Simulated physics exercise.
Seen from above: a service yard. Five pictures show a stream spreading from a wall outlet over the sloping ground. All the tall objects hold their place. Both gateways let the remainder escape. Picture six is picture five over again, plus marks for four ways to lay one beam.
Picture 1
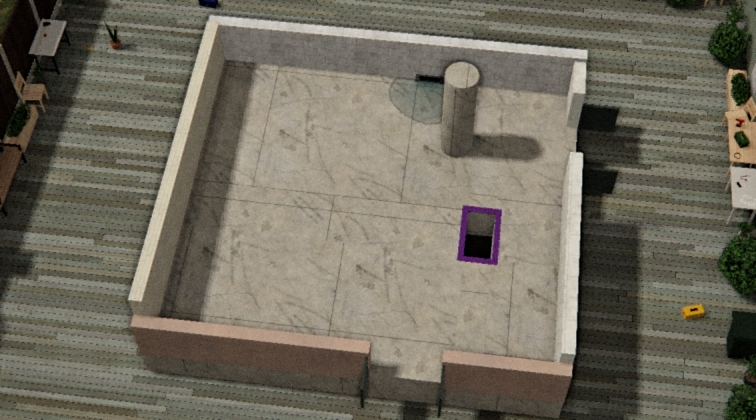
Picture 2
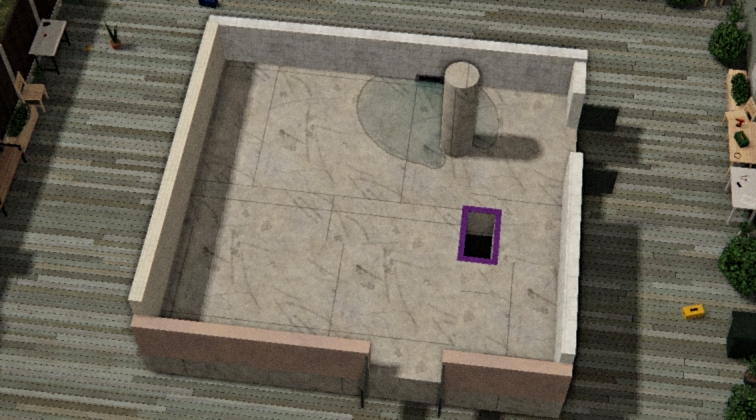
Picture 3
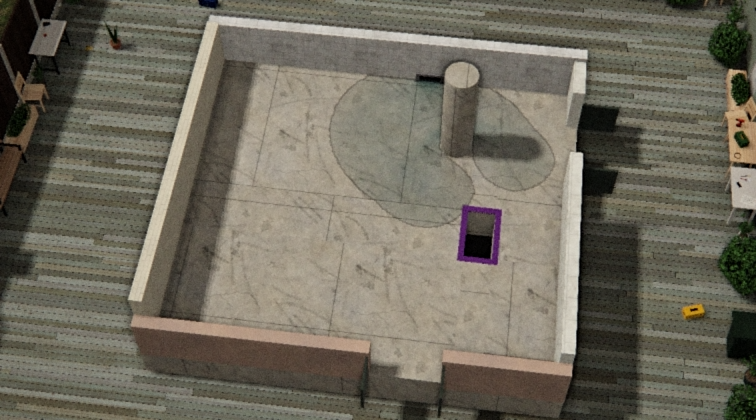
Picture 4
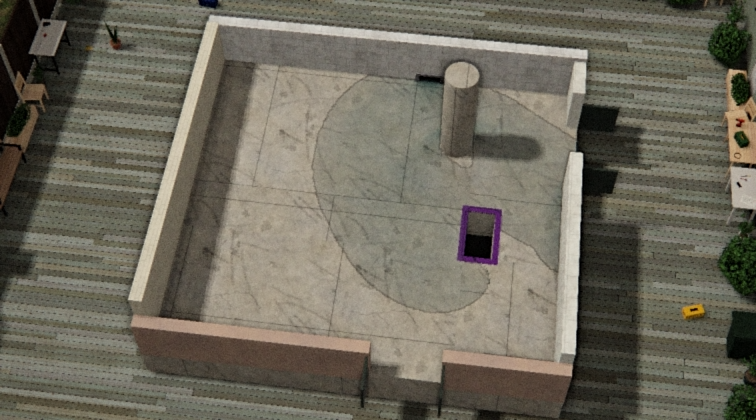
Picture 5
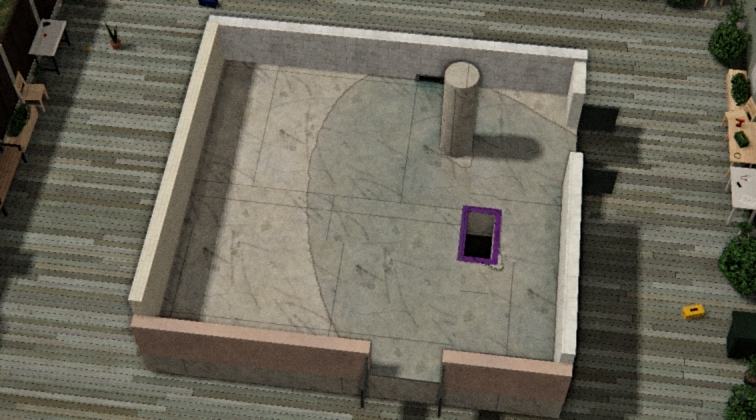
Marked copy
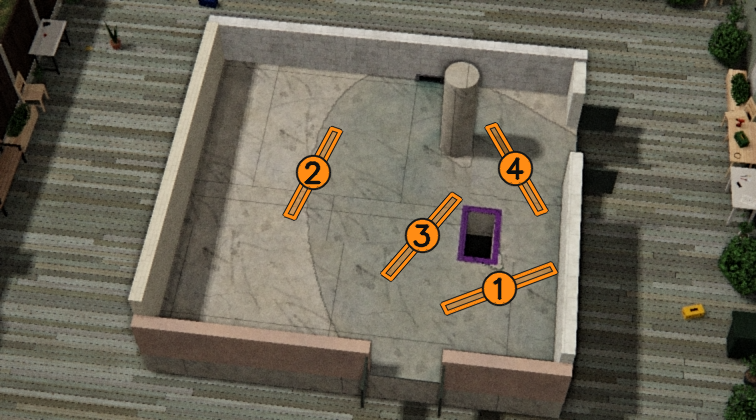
Shallow water spreading across a walled yard floor from beside a pillar, surrounding a purple-edged drain and reaching the front wall.
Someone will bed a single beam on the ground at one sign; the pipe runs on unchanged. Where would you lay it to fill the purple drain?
The answer is position 1.
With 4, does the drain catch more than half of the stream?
No, it does not.
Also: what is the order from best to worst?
Best to worst: 1, 4, 2, 3.
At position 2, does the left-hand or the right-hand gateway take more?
More leaves on the left.
In orange, 1 from (444, 308) to (553, 268); 2 from (289, 216) to (336, 129); 3 from (386, 276) to (456, 196); 4 from (491, 126) to (541, 212).
With 1, about 36 % of the stream goes into the purple drain, about 61 % out by the gates.
With 2, about 18 % of the stream goes into the purple drain, about 80 % out by the gates.
With 3, about 8 % of the stream goes into the purple drain, about 89 % out by the gates.
With 4, about 26 % of the stream goes into the purple drain, about 73 % out by the gates.
